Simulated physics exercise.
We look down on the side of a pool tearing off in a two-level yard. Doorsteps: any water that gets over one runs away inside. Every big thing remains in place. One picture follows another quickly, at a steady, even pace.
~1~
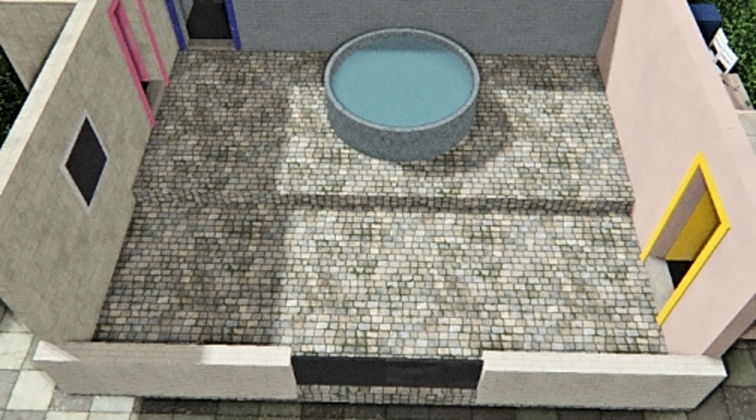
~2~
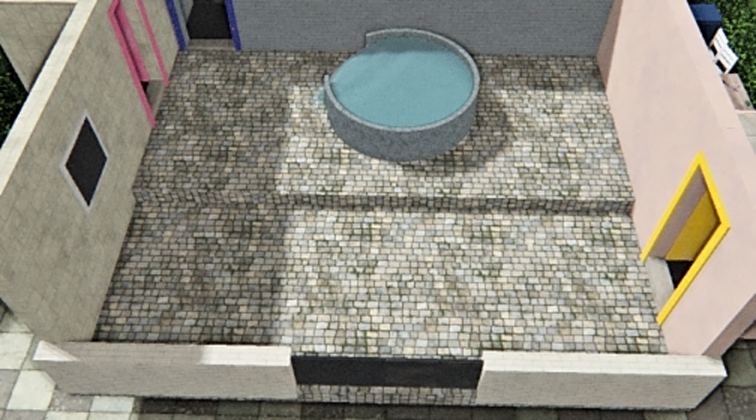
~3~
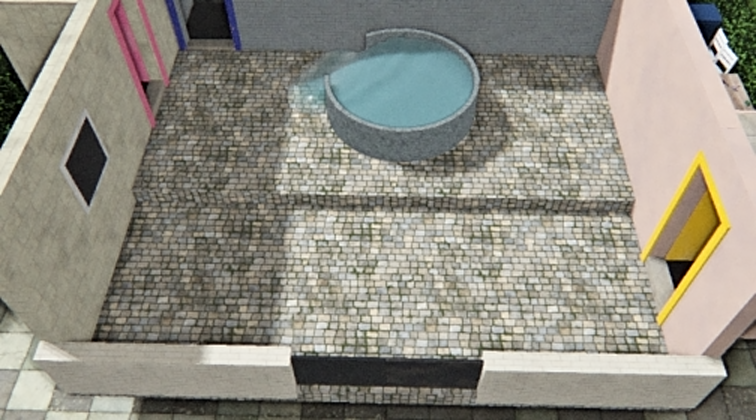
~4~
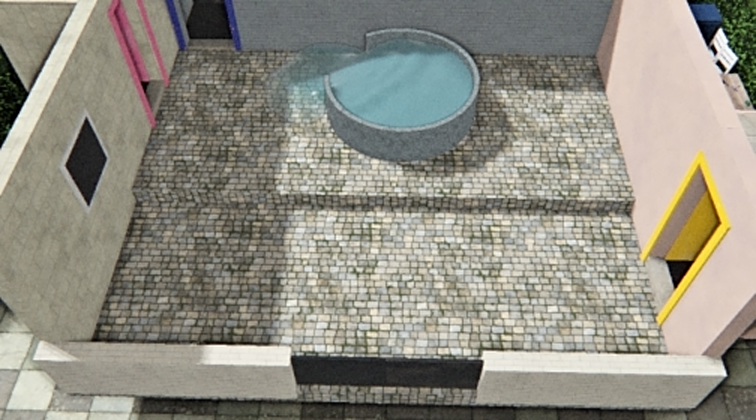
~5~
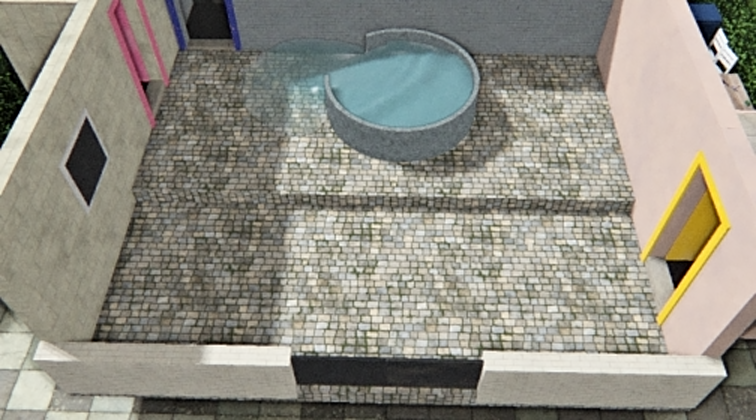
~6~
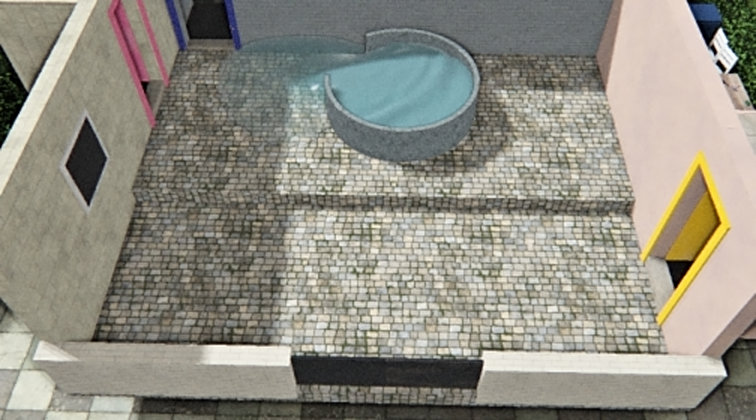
Water pouring from a round stone pool as its left side opens, spreading leftward in a thin sheet across the cobbled upper level.
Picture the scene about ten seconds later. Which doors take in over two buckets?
As I see it, the blue door will break the limit. The pink door will break the limit. The yellow door will respect the limit.
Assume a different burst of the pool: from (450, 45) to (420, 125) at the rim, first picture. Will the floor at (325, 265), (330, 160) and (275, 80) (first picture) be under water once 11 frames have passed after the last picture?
Point by point: Unwetted; unwetted; unwetted.
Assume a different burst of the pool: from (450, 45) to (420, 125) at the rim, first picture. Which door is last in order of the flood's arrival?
Answer: The one in pink.
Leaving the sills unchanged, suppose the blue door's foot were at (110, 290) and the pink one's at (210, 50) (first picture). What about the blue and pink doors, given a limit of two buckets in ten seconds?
Taking them in turn, the blue door crosses the line and the pink door crosses the line.
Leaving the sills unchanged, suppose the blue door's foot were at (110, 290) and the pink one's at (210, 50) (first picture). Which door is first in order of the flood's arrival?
Looks like the one in pink.
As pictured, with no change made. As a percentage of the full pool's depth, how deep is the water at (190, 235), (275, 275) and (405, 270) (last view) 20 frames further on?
In order: Roughly 8, 0 and 0 in a hundred.
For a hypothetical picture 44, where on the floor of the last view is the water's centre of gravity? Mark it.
It is near (304, 149).
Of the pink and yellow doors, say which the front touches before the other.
That would be the pink one.
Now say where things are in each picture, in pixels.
The first frame shows still water in the pool at (402, 80).
In the second frame, the front is at (319, 106), out from the gap at (342, 75).
In the third frame, water pours out at (343, 76) and has run to (295, 106).
In the fourth frame, water pours out at (343, 77) and has run to (274, 105).
In the fifth frame, the front is at (249, 72), out from the gap at (343, 77).
In the sixth frame, water pours out at (343, 76) and has run to (235, 50).
A moment on, water covers 15 % of the floor; the blue door under two buckets in, the pink door wet at the sill, nothing in, the yellow door not reached.
Next, water covers 20 % of the floor; the blue door over two buckets in, the pink door under two buckets in, the yellow door not reached.
Then, water covers 40 % of the floor; the blue door far over two buckets in, the pink door far over two buckets in, the yellow door not reached.
Later, water covers 60 % of the floor; the blue door far over two buckets in, the pink door far over two buckets in, the yellow door not reached.
In the end, water covers 80 % of the floor; the blue door far over two buckets in, the pink door far over two buckets in, the yellow door wet at the sill, nothing in.
